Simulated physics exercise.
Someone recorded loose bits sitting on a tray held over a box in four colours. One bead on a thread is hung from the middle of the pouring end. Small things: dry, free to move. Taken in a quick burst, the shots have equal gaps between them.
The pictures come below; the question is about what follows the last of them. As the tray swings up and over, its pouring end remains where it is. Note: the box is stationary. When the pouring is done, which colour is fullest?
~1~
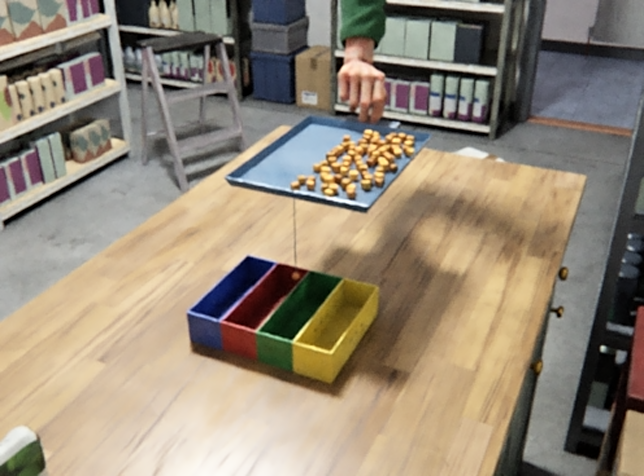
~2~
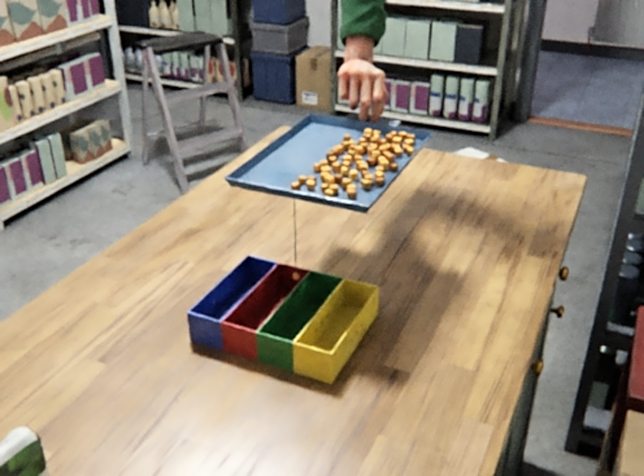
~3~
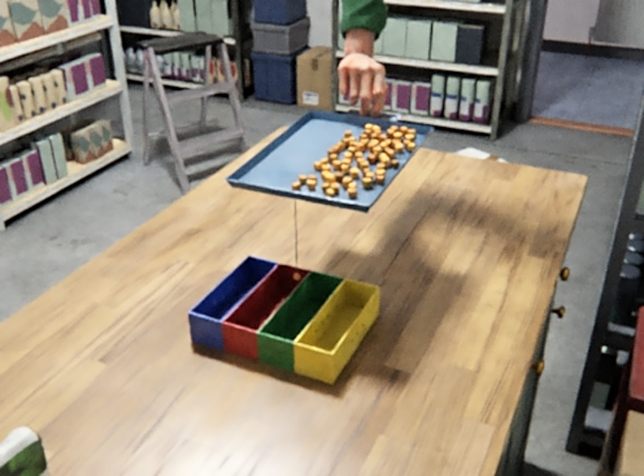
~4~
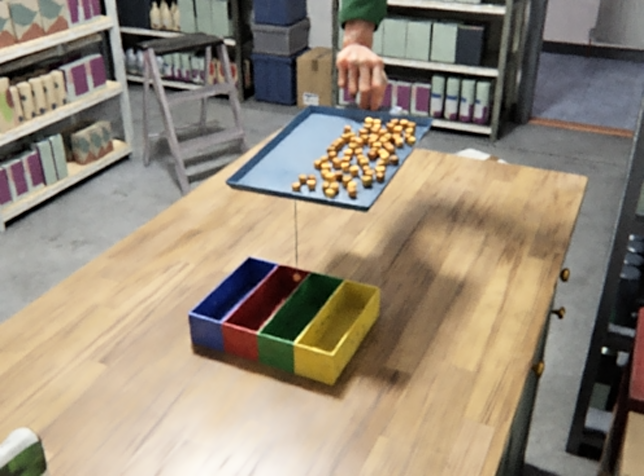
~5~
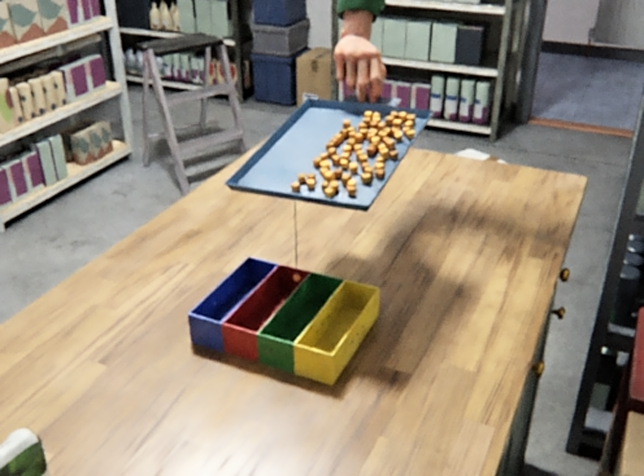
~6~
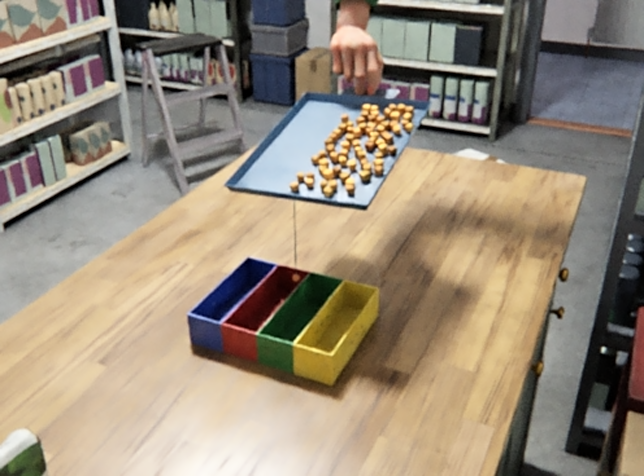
Fullest: The blue cell.
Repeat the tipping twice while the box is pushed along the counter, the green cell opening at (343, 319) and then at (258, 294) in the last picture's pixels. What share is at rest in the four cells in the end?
Result, in turn: 30 %, 100 %.
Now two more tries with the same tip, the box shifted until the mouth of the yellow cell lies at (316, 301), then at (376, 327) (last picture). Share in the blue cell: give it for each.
About 20 per cent first, then about 30 per cent.
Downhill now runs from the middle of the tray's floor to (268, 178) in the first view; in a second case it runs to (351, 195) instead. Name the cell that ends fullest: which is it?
First try: The cell in blue; second try: Yellow.
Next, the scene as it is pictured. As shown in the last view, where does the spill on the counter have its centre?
I'd mark it at about (176, 297).
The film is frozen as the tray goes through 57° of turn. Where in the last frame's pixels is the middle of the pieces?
Roughly at (276, 187).
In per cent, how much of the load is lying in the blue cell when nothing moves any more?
Result: Near 40 in a hundred.
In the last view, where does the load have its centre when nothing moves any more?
The centre settles at about (241, 315).
Shortly afterwards, tray tipped steeply; the bulk on the tray; only a few in the blue cell; only a few in the red cell; a little falling or outside the box.
Next, tray tipped right over; near a third in the blue cell; near a quarter in the red cell; a little in the green cell; near a third falling or outside the box.
Some moments later, tray tipped past a quarter turn; near half in the blue cell; near a quarter in the red cell; a little in the green cell; near a quarter falling or outside the box.
In the end, tray tipped past a quarter turn; near half in the blue cell; near a quarter in the red cell; a little in the green cell; none at all in the yellow cell; near a quarter outside the box.
